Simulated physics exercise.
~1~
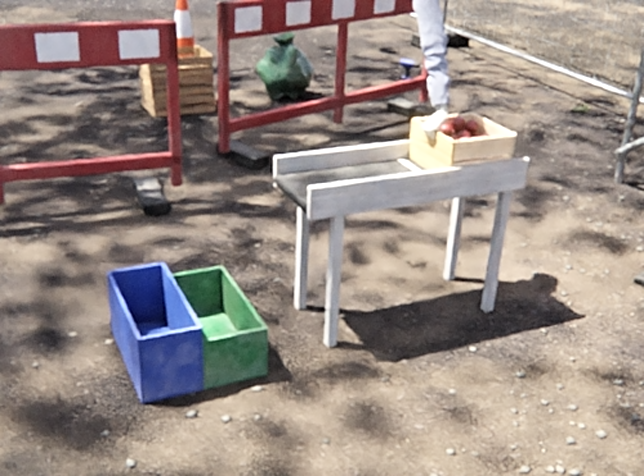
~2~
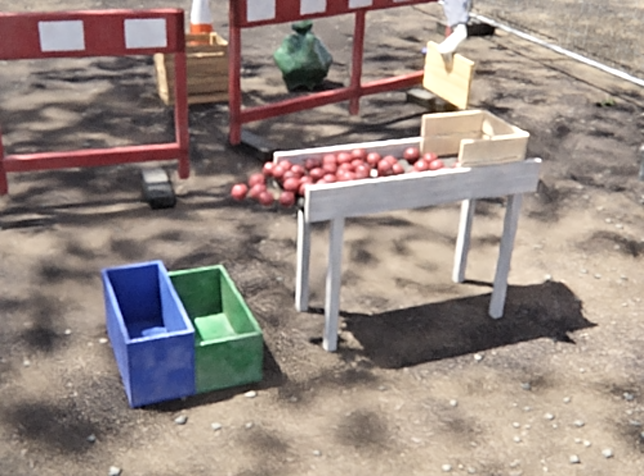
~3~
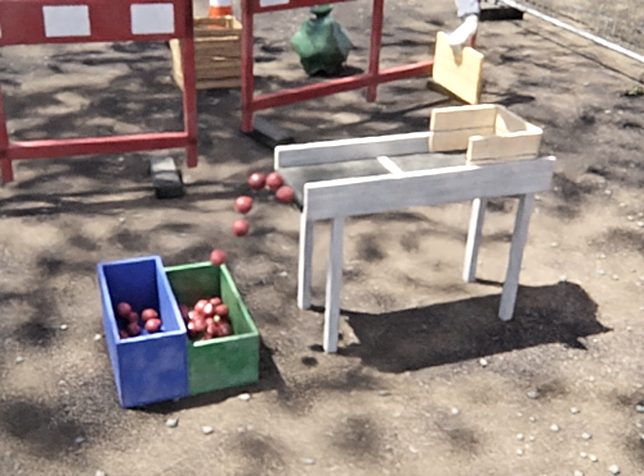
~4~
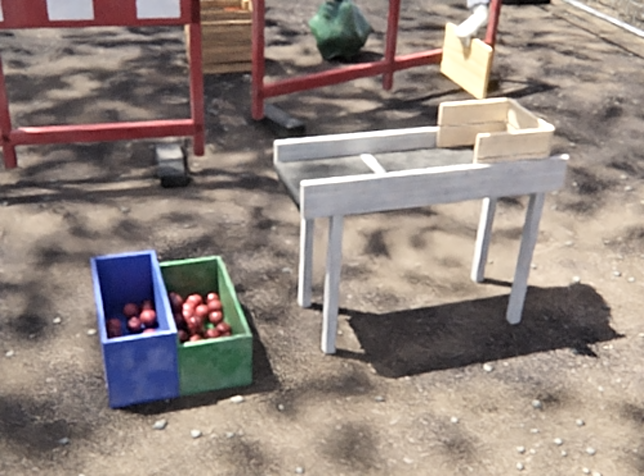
Small red apples sit in a pale wooden pen at the right end of a grey table-like belt on bare, dappled ground, seen from slightly above as the view drifts gently sideways. A green tub and a blue box stand side by side at lower left, with red and white barriers behind. A gloved hand lifts a wooden gate from the pen, and the apples stream left along the belt. They spill off its end and drop towards the containers. Finally the belt is empty, with more apples in the green tub than in the blue box.
